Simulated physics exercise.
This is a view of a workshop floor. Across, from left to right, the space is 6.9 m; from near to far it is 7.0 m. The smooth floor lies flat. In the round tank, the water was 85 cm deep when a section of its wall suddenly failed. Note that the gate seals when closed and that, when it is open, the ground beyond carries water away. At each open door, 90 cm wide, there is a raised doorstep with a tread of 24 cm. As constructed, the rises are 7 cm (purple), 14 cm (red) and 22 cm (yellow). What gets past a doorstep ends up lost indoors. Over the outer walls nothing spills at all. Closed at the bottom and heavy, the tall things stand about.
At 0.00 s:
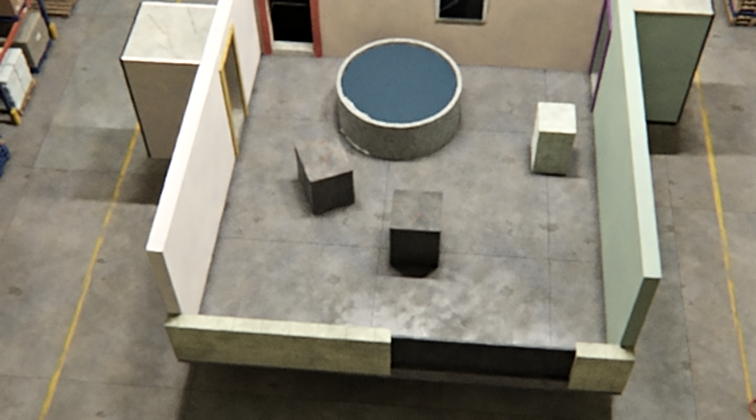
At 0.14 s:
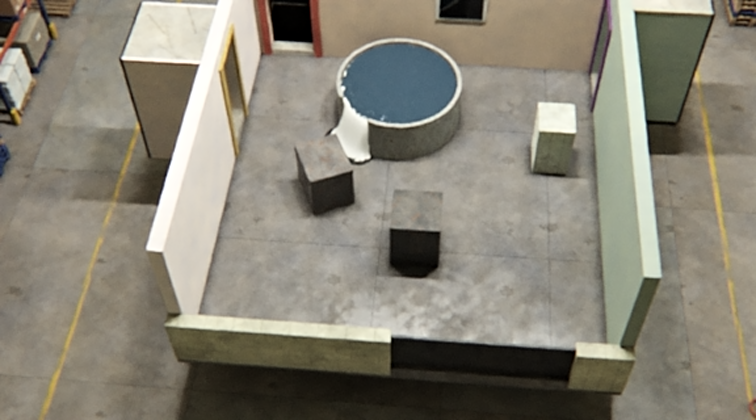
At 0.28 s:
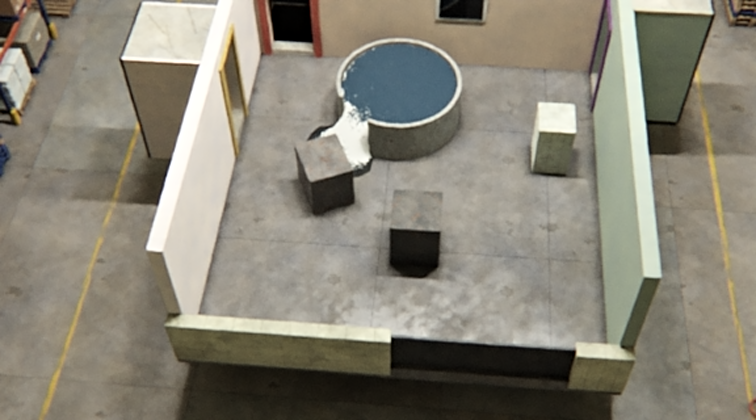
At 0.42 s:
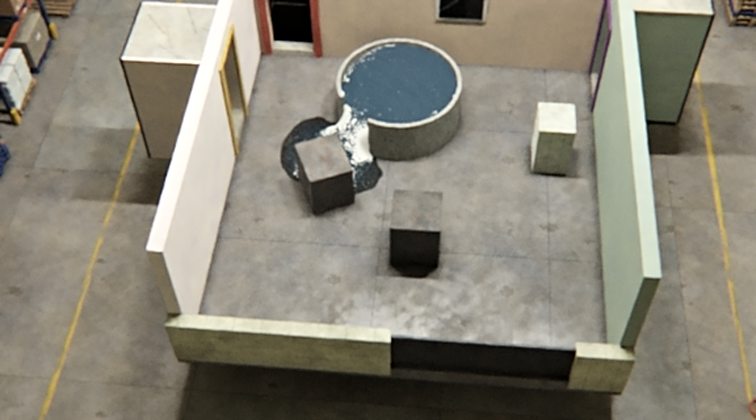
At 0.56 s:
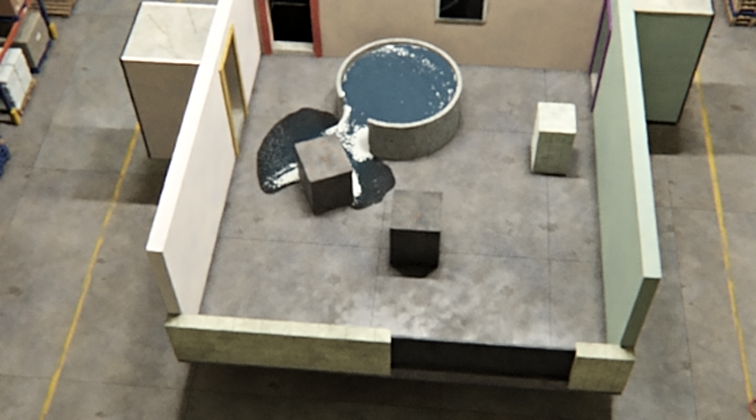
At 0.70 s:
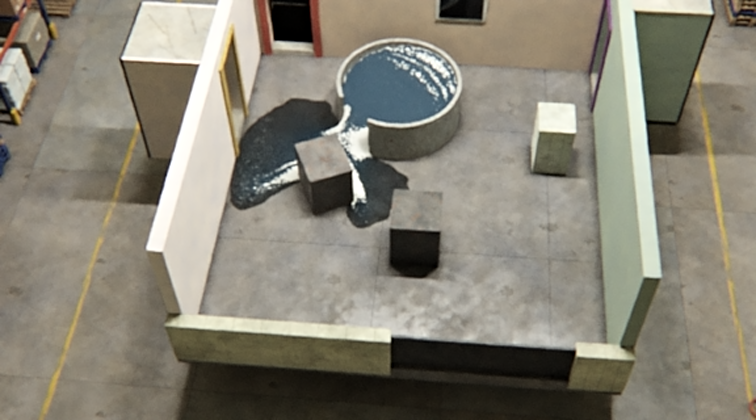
At first, dark blue water sits still in a round tank on a grey floor between low walls. Then white, foaming water pours from a gap in the tank's lower left side, reaches a nearby dark block and splits around it, spreading in a dark sheet leftward and toward the viewer.
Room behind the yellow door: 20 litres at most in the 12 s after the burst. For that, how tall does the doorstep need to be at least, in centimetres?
About 33 centimetres.
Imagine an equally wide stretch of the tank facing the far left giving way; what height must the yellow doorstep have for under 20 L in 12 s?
It needs to be about 8.5 cm high.
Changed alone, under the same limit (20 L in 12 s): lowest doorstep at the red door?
Roughly 14.5 cm at red.
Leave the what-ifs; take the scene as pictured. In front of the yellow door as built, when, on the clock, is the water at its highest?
I'd say near 1.6 seconds.
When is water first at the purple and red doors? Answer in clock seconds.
Arrival: Purple 5.0 s, red 2.4 s.
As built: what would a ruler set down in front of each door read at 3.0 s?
Door by door in cm - purple 0, red 20, yellow 25.
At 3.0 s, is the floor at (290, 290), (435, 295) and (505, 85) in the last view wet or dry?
Spot one awash, spot two bone dry, spot three bone dry.
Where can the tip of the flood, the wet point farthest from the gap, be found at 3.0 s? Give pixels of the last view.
In the last picture, around (602, 288).
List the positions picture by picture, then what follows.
Still water, 85 cm deep, in the round tank at (399, 84); the yellow door at (234, 98) is dry, in the first frame.
The front is at a hidden place, 0.4 m from the gap at (354, 132); 0.3 m2 of floor is wet, 85 cm left at the back, in the second frame.
Water pours out at (354, 133) and has run 0.8 m, to a hidden place; about 11 cm deep outside, 85 cm at the back, in the third frame.
The gap is at (354, 133), the front 1.4 m out at (292, 174); the back of the round tank holds 85 cm, in the fourth frame.
The front is at (265, 185), 2.0 m from the gap at (354, 133); 3.1 m2 of floor is wet, 84 cm left at the back, in the fifth frame.
The gap is at (354, 132), the front 2.6 m out at (235, 201); the back of the round tank holds 76 cm; the yellow door at (234, 98), 2.3 m from the gap, is still 0.2 m from the nearest water, in the sixth frame.
After 1.4 s water covers 20 % of the floor, deepest (49 cm) near (235, 161); 32 cm at the yellow door, 1 litre in over its 22 cm doorstep.
After 3.0 s water covers 55 % of the floor, deepest (33 cm) near (246, 155); 25 cm at the yellow door, 73 litres in over its 22 cm doorstep.
After 12.0 s water covers 100 % of the floor, deepest (12 cm) near (475, 69); 8 cm at the yellow door, 94 litres in over its 22 cm doorstep.
At the yellow door as built, the water arrived by 0.8 s and peaked near 34 cm at 1.6 s.
With a doorstep of 29 cm, 37 litres would have come in within the 12 s; with 39.5 cm, 6 litres. So under 20 litres takes about 33 cm.
